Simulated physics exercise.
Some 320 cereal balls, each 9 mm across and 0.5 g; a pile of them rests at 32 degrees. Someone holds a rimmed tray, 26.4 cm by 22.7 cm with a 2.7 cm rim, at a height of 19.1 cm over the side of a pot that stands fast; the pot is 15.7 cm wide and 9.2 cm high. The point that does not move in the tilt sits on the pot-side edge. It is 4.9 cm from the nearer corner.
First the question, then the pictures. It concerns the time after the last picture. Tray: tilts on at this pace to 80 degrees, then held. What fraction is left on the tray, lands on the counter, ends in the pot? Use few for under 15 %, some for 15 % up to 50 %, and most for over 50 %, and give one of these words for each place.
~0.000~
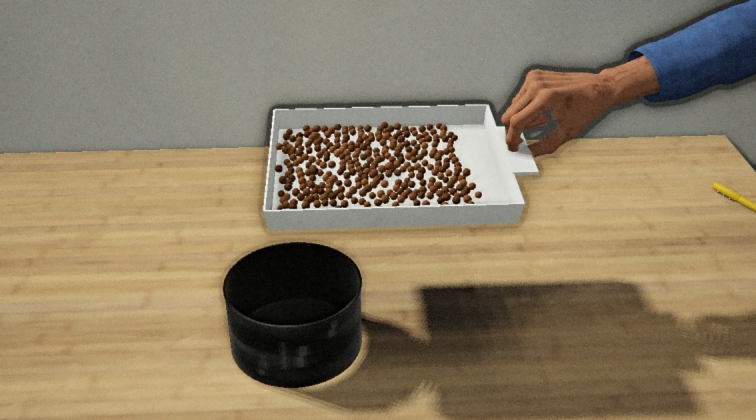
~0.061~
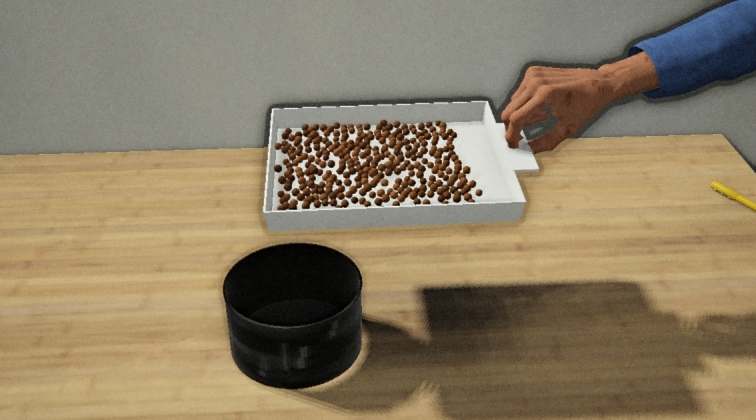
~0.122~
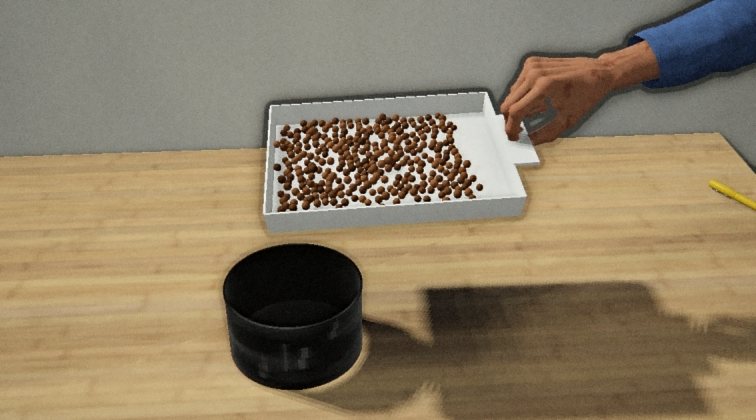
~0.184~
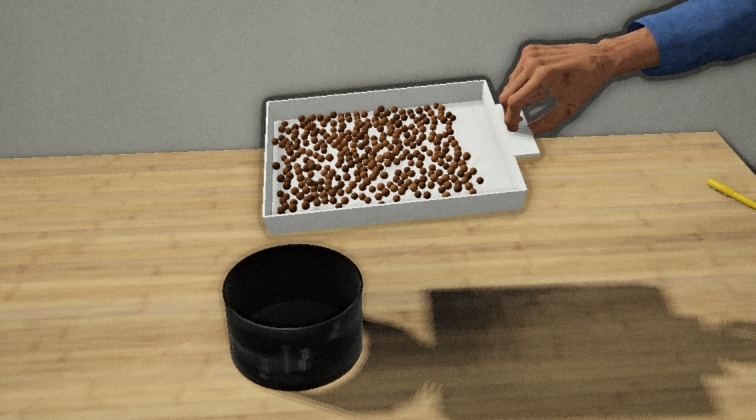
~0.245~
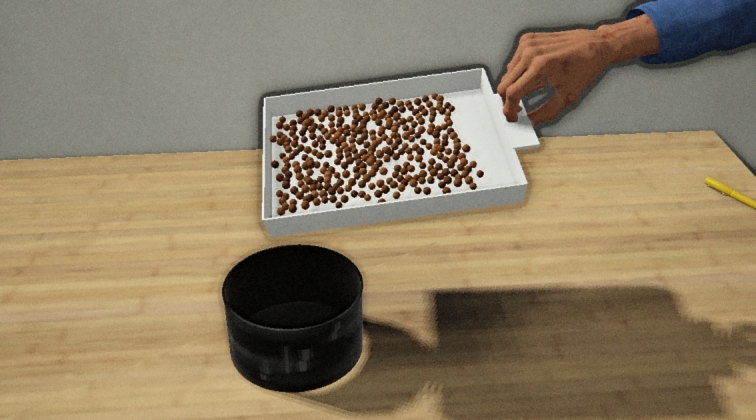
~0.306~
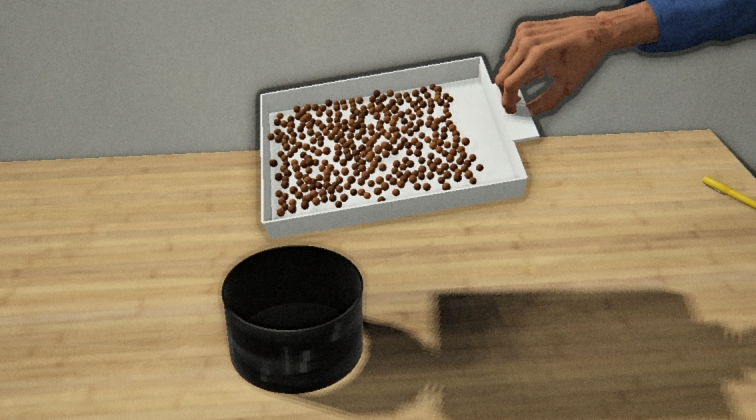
Tray: Most, counter: Few, pot: Few.
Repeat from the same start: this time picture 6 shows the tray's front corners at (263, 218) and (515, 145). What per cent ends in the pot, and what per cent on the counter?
That works out as pot 5 and counter 5.
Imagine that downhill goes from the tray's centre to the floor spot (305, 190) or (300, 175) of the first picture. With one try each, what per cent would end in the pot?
First try: Around 0 percent; second try: Around 0 percent.
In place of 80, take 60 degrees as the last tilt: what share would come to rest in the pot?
You'd end up with some 0 % in the pot.
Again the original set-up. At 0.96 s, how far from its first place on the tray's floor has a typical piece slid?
I'd say close to 6 centimetres.
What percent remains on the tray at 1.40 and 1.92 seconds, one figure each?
Sequence: 100; 100.
Then, at 0.96 s, tilt 44 degrees; the tray holds 100 %, the pot 0 %.
Then, at 1.40 s, tilt 65 degrees; the tray holds 100 %, the pot 0 %.
After 1.92 s, tilt 80 degrees; the tray holds 100 %, the pot 0 %.
By 2.3 s all is still; tray 100 %, counter 0 %, pot 0 %.
